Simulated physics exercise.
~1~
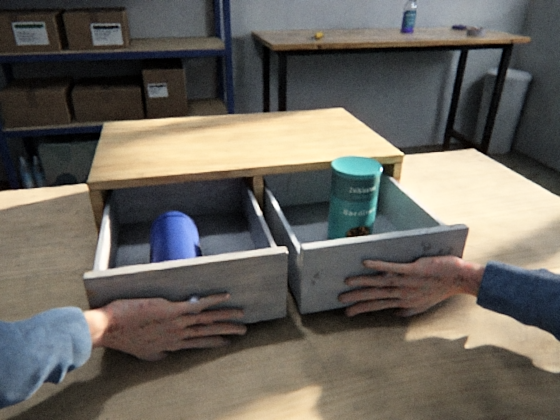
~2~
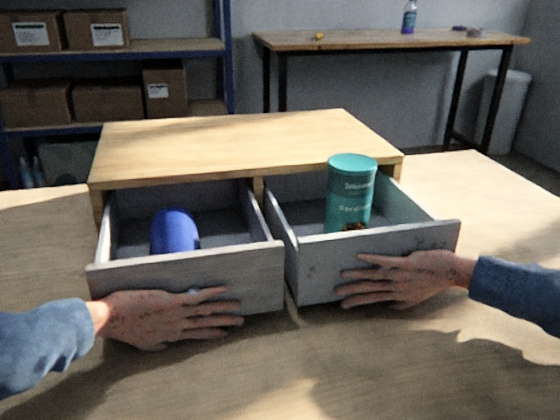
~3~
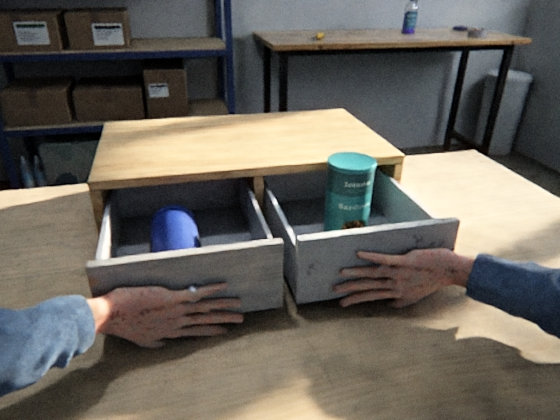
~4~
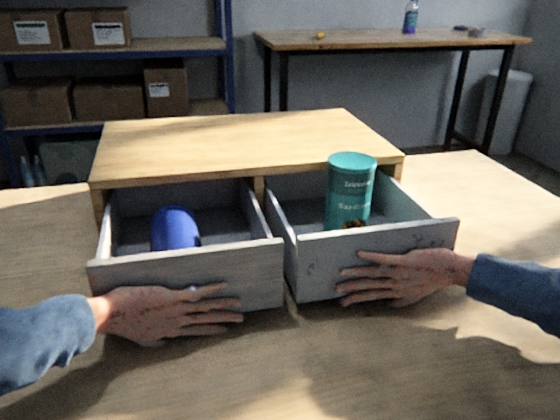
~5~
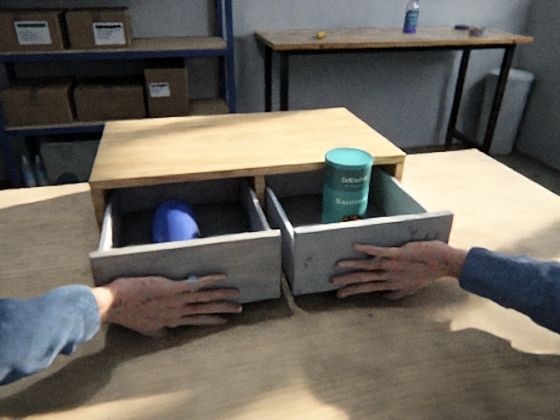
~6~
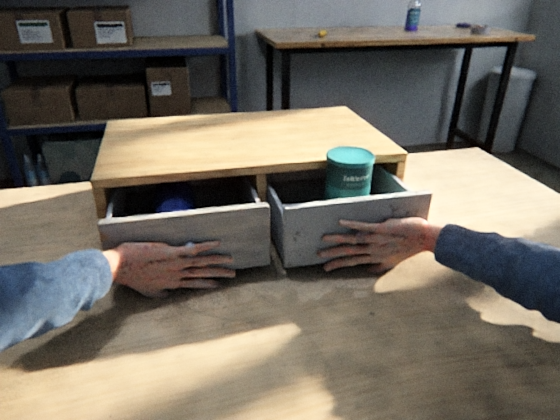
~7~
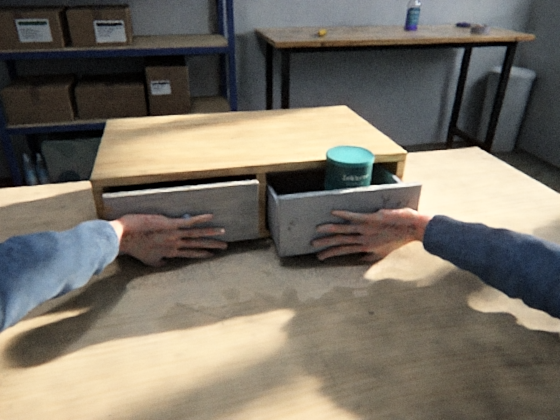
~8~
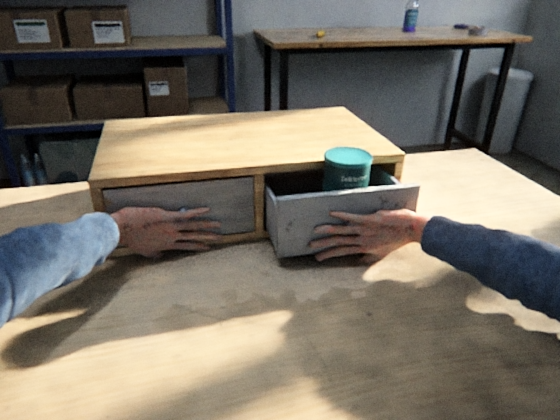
Two side-by-side drawers, the left holding a blue jar on its side and the right an upright turquoise tin, slide slowly inward as a pair of hands pushes their fronts; the left drawer closes fully, while the right stops partway and stays ajar with the tin still showing.
